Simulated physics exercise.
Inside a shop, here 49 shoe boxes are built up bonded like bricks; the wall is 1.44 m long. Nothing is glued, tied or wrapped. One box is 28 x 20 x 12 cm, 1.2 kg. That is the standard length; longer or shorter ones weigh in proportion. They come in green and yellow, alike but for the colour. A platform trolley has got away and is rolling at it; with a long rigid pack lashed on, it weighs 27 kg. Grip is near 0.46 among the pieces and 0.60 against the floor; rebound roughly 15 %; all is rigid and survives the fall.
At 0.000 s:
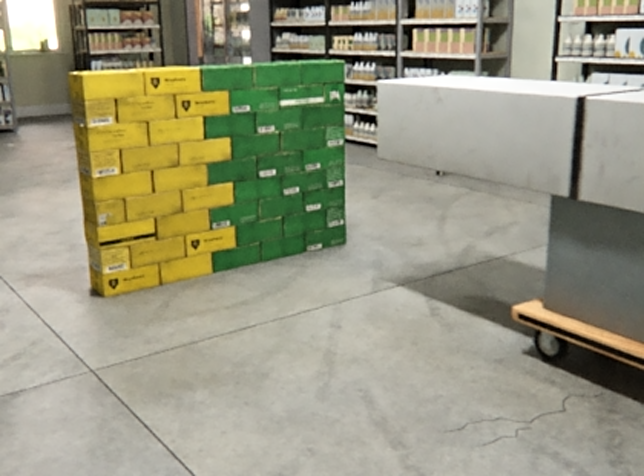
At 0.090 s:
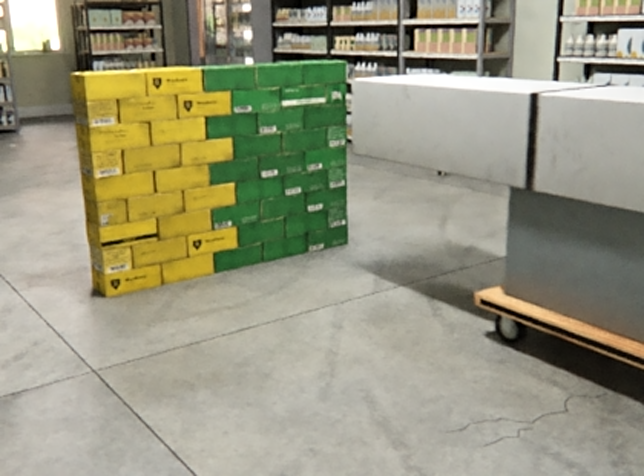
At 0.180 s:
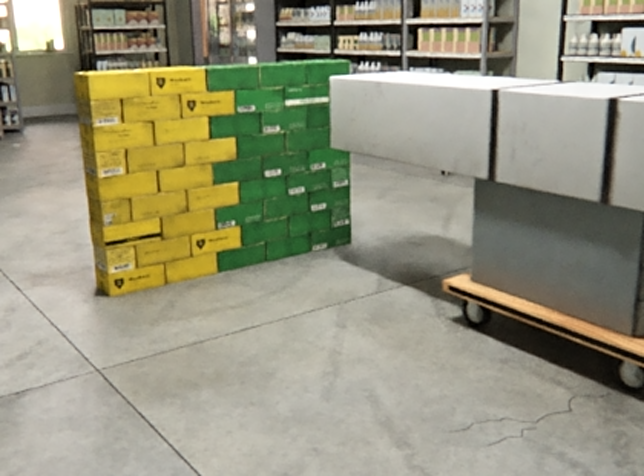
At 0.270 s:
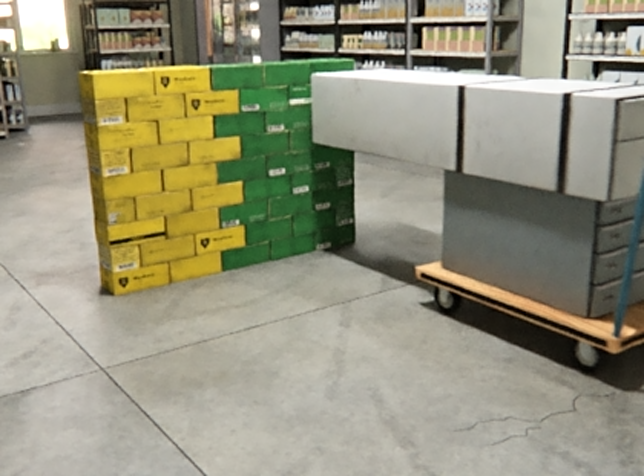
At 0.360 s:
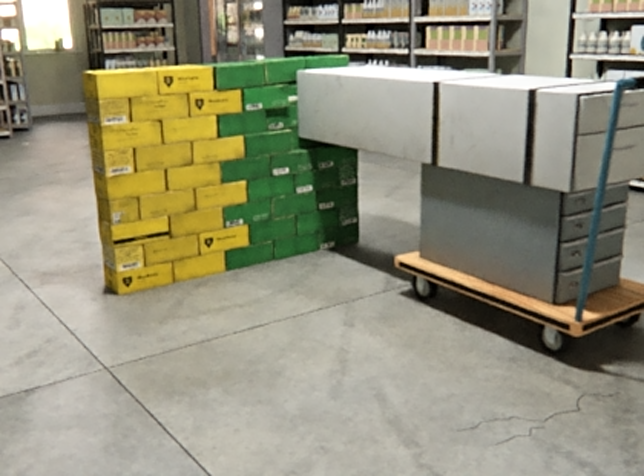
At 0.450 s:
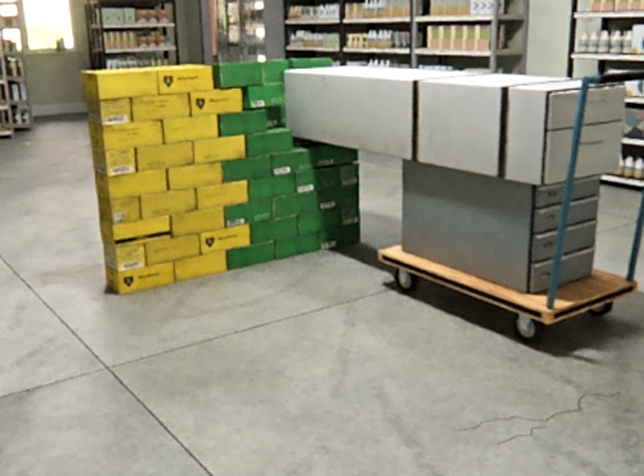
A platform trolley with an orange deck, blue handle and grey drawer-like block carries a long pale pack overhanging its left side across a shop's concrete floor, seen from slightly above. At left stands a brick-bonded wall of boxes, yellow on the left, green on the right, before stocked shelves. Rolling leftward as the camera pans slightly, it pushes the pack into the upper green boxes, shifting several.
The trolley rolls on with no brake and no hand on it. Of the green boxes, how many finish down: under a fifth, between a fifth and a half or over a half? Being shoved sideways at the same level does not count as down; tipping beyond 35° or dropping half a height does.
Between a fifth and a half of them.
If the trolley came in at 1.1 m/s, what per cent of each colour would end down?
In that case green 60, yellow 10 per cent.
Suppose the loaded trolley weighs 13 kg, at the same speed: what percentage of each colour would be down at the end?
In that case green 40, yellow 0 per cent.
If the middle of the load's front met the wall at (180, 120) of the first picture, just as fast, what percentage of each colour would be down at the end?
In that case green 10, yellow 40 per cent.
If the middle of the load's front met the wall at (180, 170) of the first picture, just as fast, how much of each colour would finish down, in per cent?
In that case green 30, yellow 80 per cent.
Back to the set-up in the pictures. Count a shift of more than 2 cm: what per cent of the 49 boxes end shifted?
50 per cent.
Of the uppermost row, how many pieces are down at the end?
The count is 3.
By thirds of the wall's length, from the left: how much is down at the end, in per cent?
Left 0, middle 20, right 40 per cent.
After 0.54 s, load 34 cm past the wall's line, still rolling; 6 of the 27 green boxes down (6 of 49 in all colours); top green box 13° from how it stood, 8 cm lower; top yellow box 11 mm from its place.
After 0.76 s, load 66 cm past the wall's line, still rolling; 9 of the 27 green boxes down (9 of 49 in all colours); top green box 39° from how it stood, 56 cm lower; top yellow box 11 mm from its place.
After 1.04 s, load 1.00 m past the wall's line, still rolling; 10 of the 27 green boxes down (10 of 49 in all colours); top green box on its side; top yellow box 12 mm from its place.
After 1.32 s, load 1.09 m past the wall's line, still rolling; 10 of the 27 green boxes down (10 of 49 in all colours); top green box on its side; top yellow box 12 mm from its place.
In the end (2.6 s), load 78 cm past the wall's line, still rolling; 10 of the 27 green boxes down (10 of 49 in all colours); top green box upside down; top yellow box 11 mm from its place. That is 37 per cent. From the last view, middles, top green box near (120, 177), top yellow box near (177, 79).
